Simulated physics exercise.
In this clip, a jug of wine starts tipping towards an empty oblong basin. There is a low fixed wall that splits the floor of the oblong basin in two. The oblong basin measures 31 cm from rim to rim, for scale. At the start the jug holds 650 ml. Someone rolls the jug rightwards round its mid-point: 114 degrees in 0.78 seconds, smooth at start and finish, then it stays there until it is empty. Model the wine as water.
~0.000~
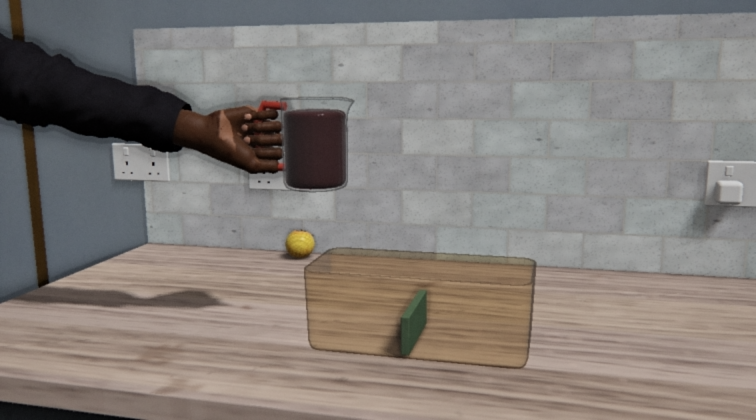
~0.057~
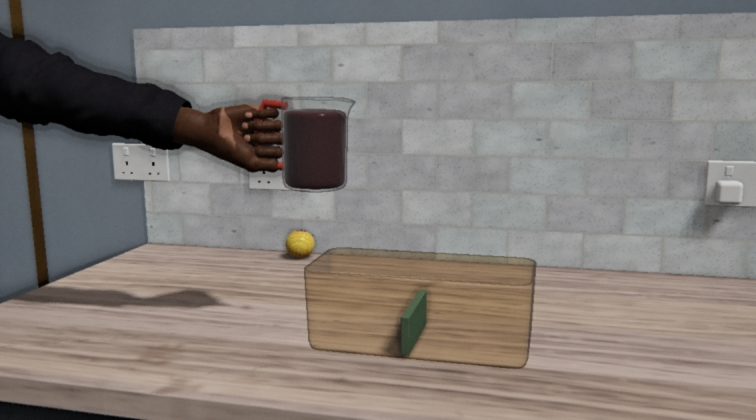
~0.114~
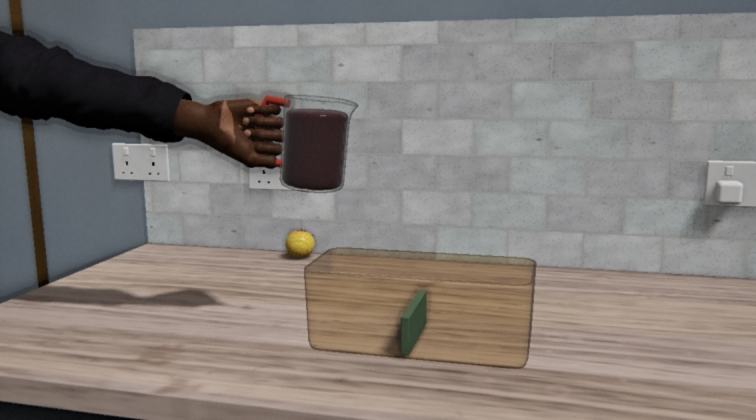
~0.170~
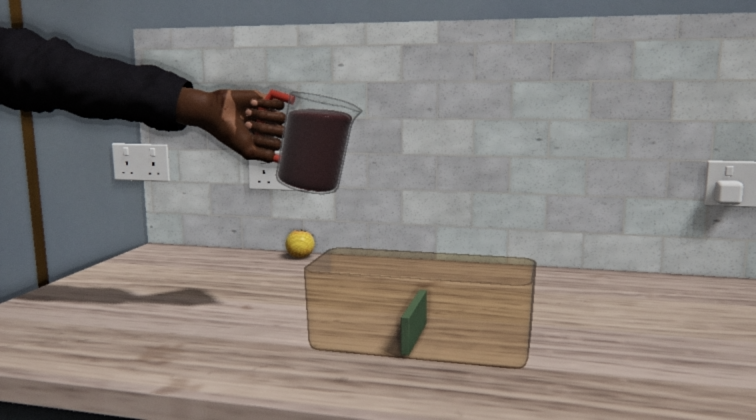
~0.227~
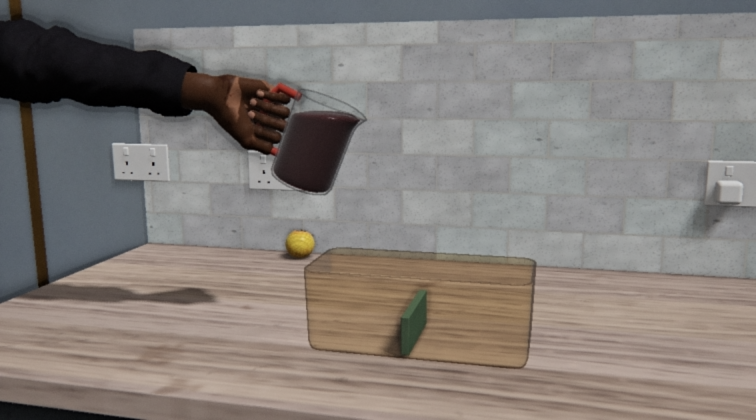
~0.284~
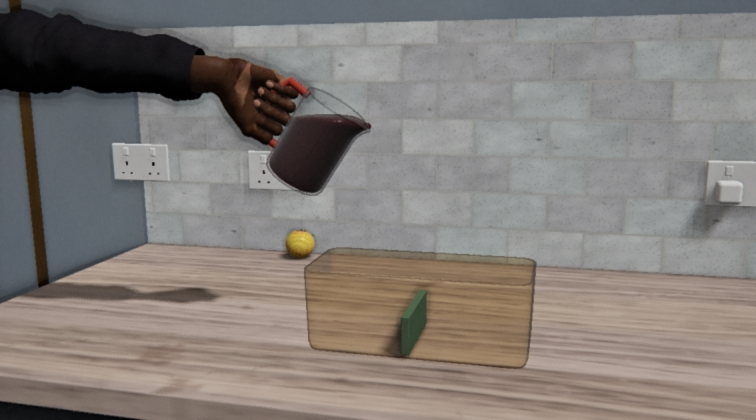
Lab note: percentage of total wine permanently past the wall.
Approx. 35 %.
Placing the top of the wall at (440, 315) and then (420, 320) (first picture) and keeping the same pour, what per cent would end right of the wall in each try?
In turn about 5 and 30 per cent.
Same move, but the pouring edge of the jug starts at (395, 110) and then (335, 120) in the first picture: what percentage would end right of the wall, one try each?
95 and 5 %.
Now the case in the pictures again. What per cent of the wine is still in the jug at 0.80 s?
Near 12 in a hundred.
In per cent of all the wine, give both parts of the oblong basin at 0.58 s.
About 2 left, 10 right.
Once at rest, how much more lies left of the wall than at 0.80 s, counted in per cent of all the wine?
That amounts to roughly 26 per cent of the whole.
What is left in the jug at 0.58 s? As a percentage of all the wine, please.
I'd estimate some 62 % remains.
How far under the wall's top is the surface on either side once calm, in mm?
About 34 mm on the left, about 44 mm on the right.
After 0.58 s the tilt is 97° and 62 per cent is still to pour, 2 is left of the wall and 10 right of it.
After 0.80 s the tilt is 114° and 13 per cent is still to pour, 37 is left of the wall and 30 right of it.
After 1.03 s the tilt is 114° and 1 per cent is still to pour, 60 is left of the wall and 34 right of it.
After 1.28 s the tilt is 114° and 0 per cent is still to pour, 63 is left of the wall and 35 right of it.
In the end 63 per cent lies left of the wall, 35 right of it and 2 outside.
